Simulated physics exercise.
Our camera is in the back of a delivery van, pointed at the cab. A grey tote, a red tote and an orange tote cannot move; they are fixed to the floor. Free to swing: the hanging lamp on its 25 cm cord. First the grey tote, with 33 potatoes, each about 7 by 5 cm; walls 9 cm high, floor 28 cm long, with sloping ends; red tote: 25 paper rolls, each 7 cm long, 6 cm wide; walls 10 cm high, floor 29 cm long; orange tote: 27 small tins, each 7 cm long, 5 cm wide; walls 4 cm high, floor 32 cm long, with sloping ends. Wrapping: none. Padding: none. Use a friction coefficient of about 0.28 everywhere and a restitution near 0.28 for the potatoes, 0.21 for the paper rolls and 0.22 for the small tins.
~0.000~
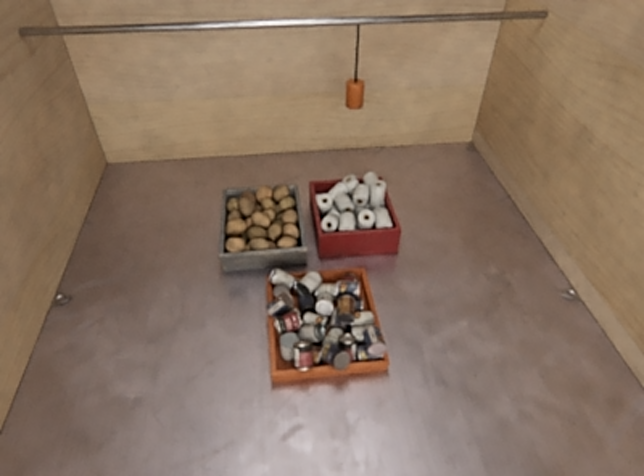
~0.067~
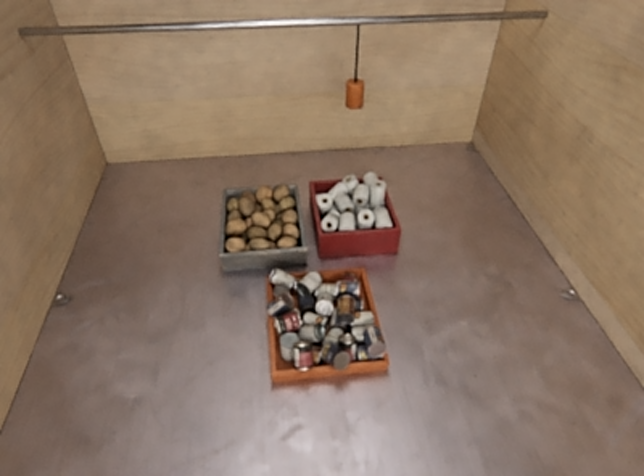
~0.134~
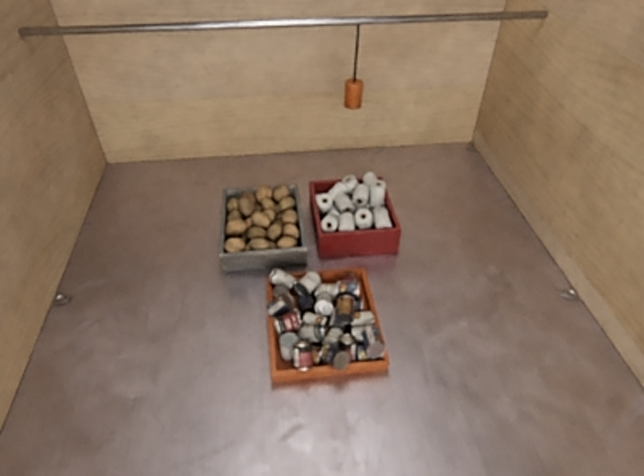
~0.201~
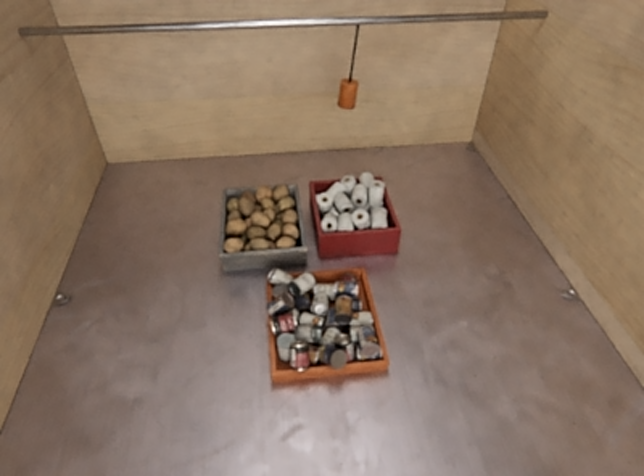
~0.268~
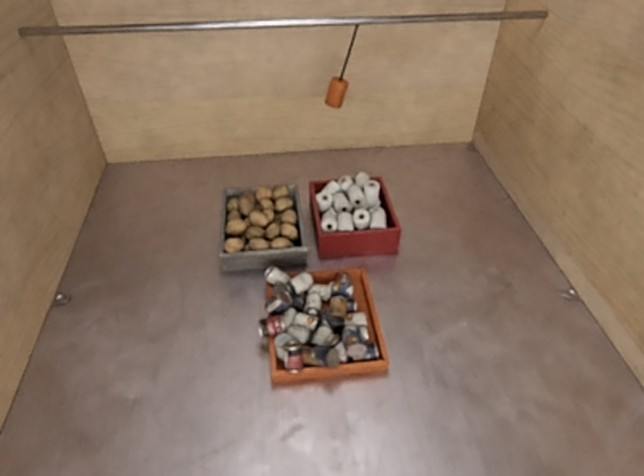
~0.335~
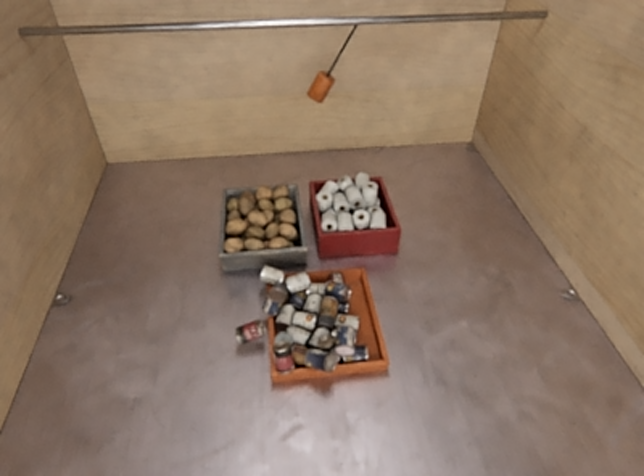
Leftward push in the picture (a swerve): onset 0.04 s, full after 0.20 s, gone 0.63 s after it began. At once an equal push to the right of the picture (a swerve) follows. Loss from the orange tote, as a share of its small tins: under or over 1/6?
Over 1/6.
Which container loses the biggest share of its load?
That would be the orange tote.
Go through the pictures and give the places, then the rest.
In the first frame (we follow the rim corner now nearest the camera), orange tote at (274, 371); red tote at (321, 233); lamp swung 0°; nothing out yet.
In the second frame, orange tote at (274, 371); lamp swung 0°.
In the third frame, orange tote at (274, 371); lamp swung 1°.
In the fourth frame, orange tote at (274, 371); lamp swung 6°.
In the fifth frame, orange tote at (274, 371); lamp swung 15°.
In the sixth frame, orange tote at (274, 371); red tote at (321, 233); lamp swung 29°; 1 out, the lowest tin at (251, 332).
After 0.59 s, 0 of 33 out of the grey tote, 0 of 25 out of the red tote and 7 of 27 out of the orange tote.
After 0.90 s, 0 of 33 out of the grey tote, 0 of 25 out of the red tote and 8 of 27 out of the orange tote.
After 1.34 s, 0 of 33 out of the grey tote, 0 of 25 out of the red tote and 9 of 27 out of the orange tote.
Final count (at 1.90 s), 0 of 33 out of the grey tote, 0 of 25 out of the red tote and 9 of 27 out of the orange tote. Asked share, 9 of 27, 33 per cent.
